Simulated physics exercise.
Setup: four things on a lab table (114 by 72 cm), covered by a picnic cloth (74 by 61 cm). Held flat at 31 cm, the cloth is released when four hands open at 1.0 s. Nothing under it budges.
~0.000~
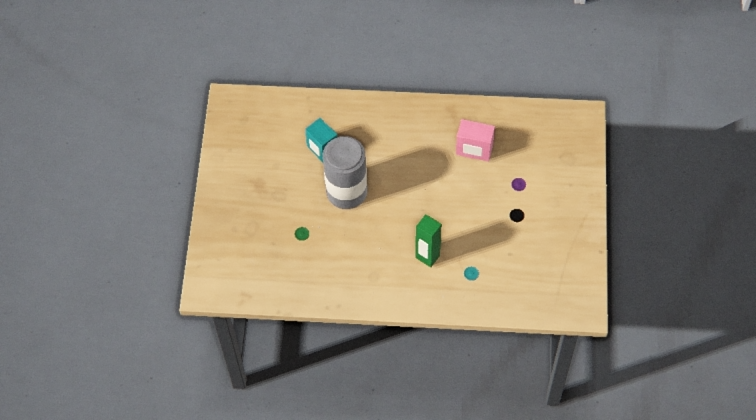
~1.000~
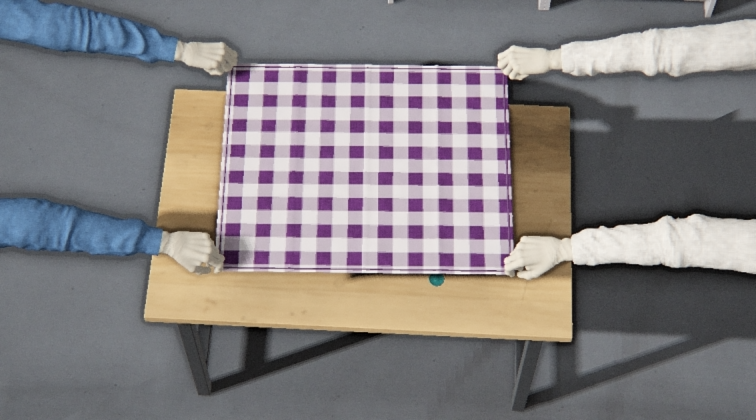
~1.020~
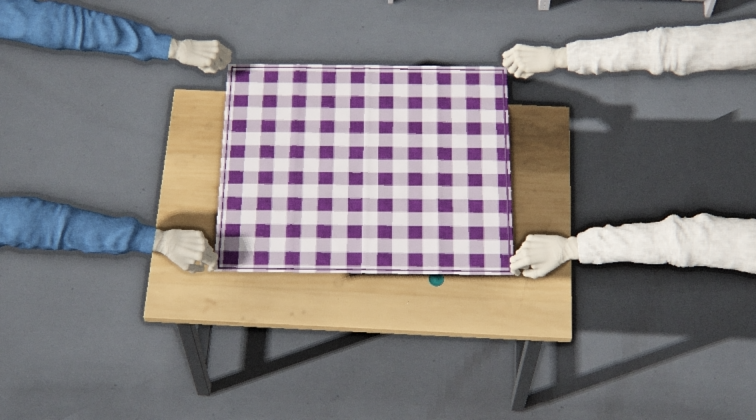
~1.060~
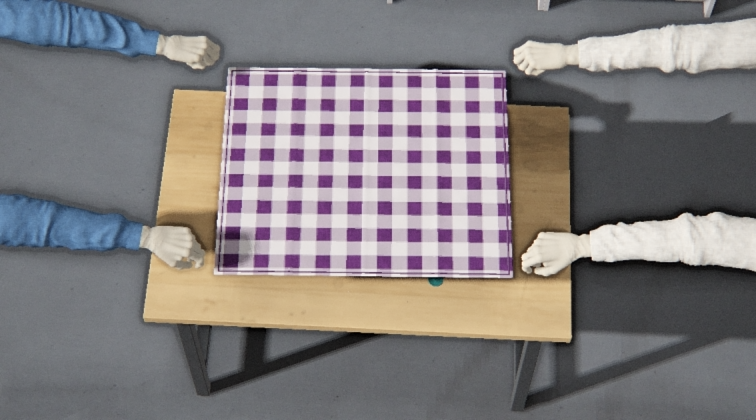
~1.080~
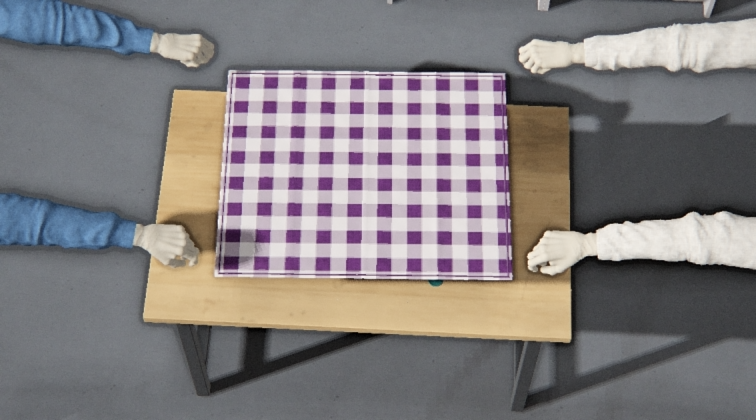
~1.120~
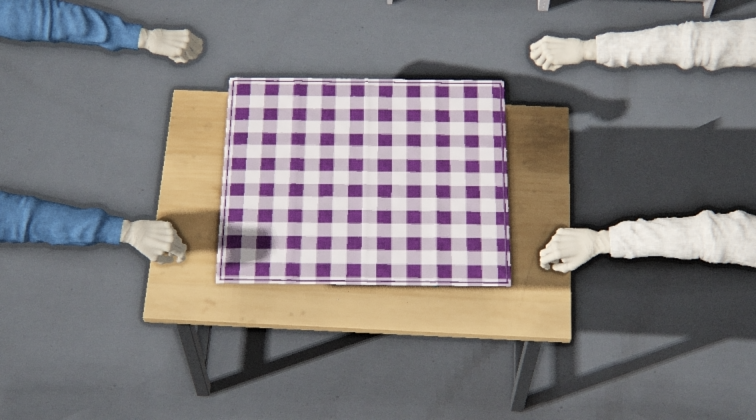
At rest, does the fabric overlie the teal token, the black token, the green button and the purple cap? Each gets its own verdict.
Outcome: The teal token is screened from above; the black token is still seen from above; the green button is screened from above; the purple cap is still seen from above.
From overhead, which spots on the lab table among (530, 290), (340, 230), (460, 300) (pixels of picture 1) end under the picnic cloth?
Once it rests, the first one is in plain sight, the second is out of sight and the third is in plain sight.
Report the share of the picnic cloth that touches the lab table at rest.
10 %.
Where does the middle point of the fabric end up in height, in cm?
Looks like close to 20 cm up.
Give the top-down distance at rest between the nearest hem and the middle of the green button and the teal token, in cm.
About 2 cm, 5 cm.
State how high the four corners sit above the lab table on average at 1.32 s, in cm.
Mean corner height at that time: Approx. 2 cm.
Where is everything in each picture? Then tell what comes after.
In the first picture, teal token (471, 273); black token (517, 215); green button (302, 234); purple cap (519, 184); green carton (429, 225), 19 cm tall; teal carton (321, 131), 10 cm tall; grey jar (344, 153), 22 cm tall; pink carton (476, 131), 11 cm tall.
In the second picture, picnic cloth corners (214, 271) (229, 64) (507, 67) (514, 274); highest point 31 cm, lowest 31 cm.
In the third picture, picnic cloth corners (214, 271) (229, 64); highest point 31 cm, lowest 31 cm.
In the fourth picture, picnic cloth corners (214, 274) (229, 68); highest point 29 cm, lowest 29 cm.
In the fifth picture, picnic cloth corners (215, 277) (229, 71); highest point 28 cm, lowest 28 cm.
In the sixth picture, picnic cloth corners (216, 283) (230, 78) (503, 82) (511, 286); highest point 25 cm, lowest 24 cm.
At 1.3 s, 10 % of it is down, spanning 64 by 56 cm, above green button, teal token.
At 1.5 s, 10 % of it is down, spanning 67 by 56 cm, above green button, teal token.
At 1.7 s, 10 % of it is down, spanning 68 by 55 cm, above green button, teal token.
At 1.9 s, 10 % of it is down, spanning 68 by 54 cm, above green button, teal token.
At 2.7 s, 10 % of it is down, spanning 68 by 54 cm, above green button, teal token.
